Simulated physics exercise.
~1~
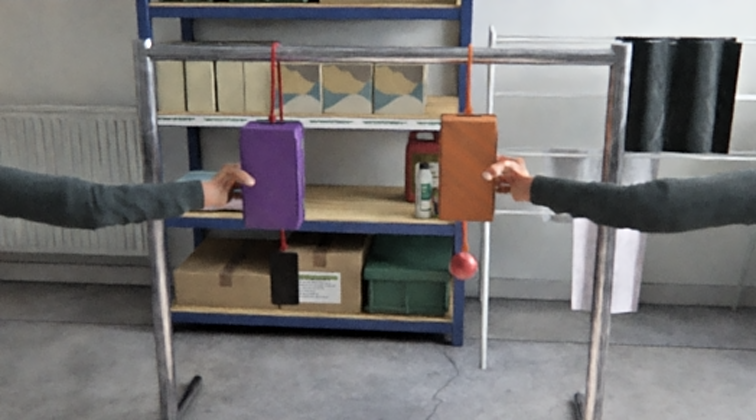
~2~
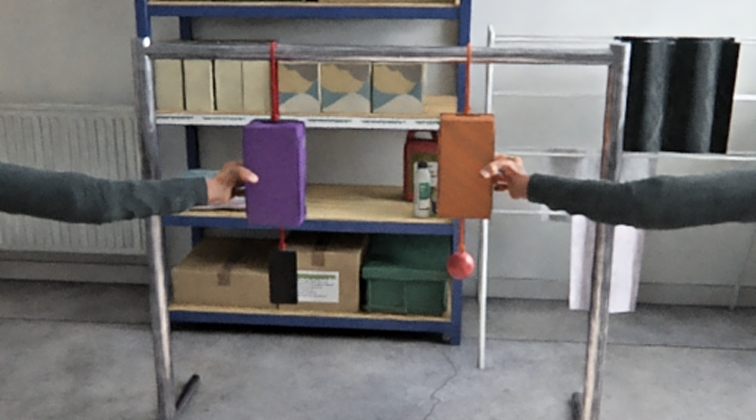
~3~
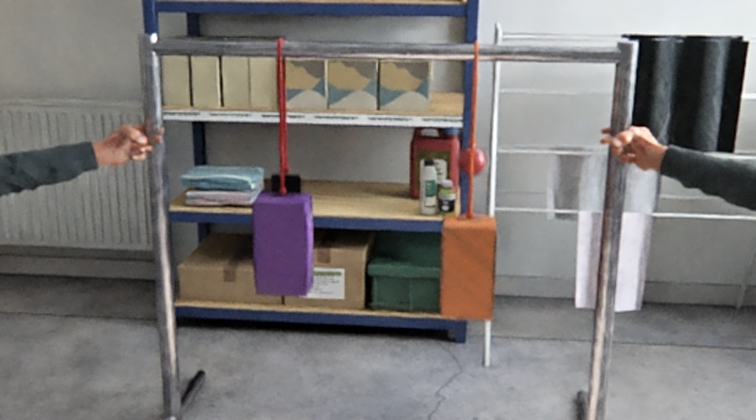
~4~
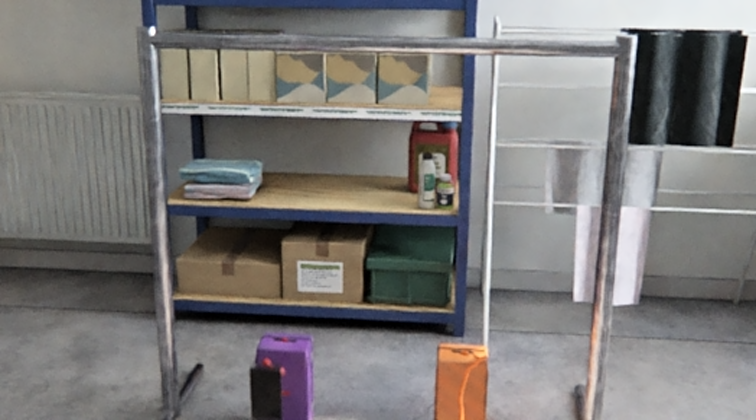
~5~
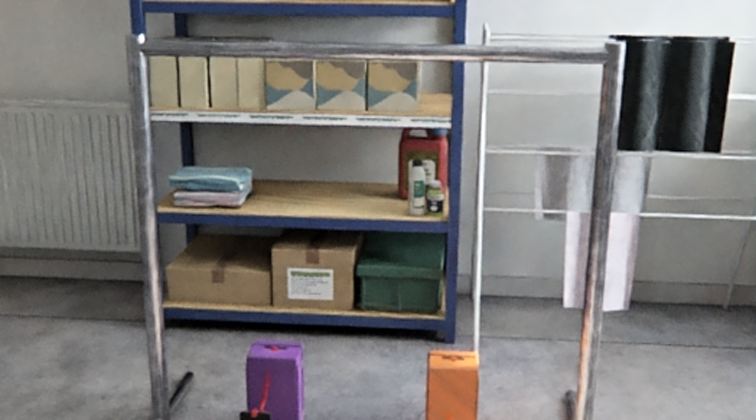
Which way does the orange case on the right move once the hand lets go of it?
The orange case moves down, dropping from below the rail to the floor.
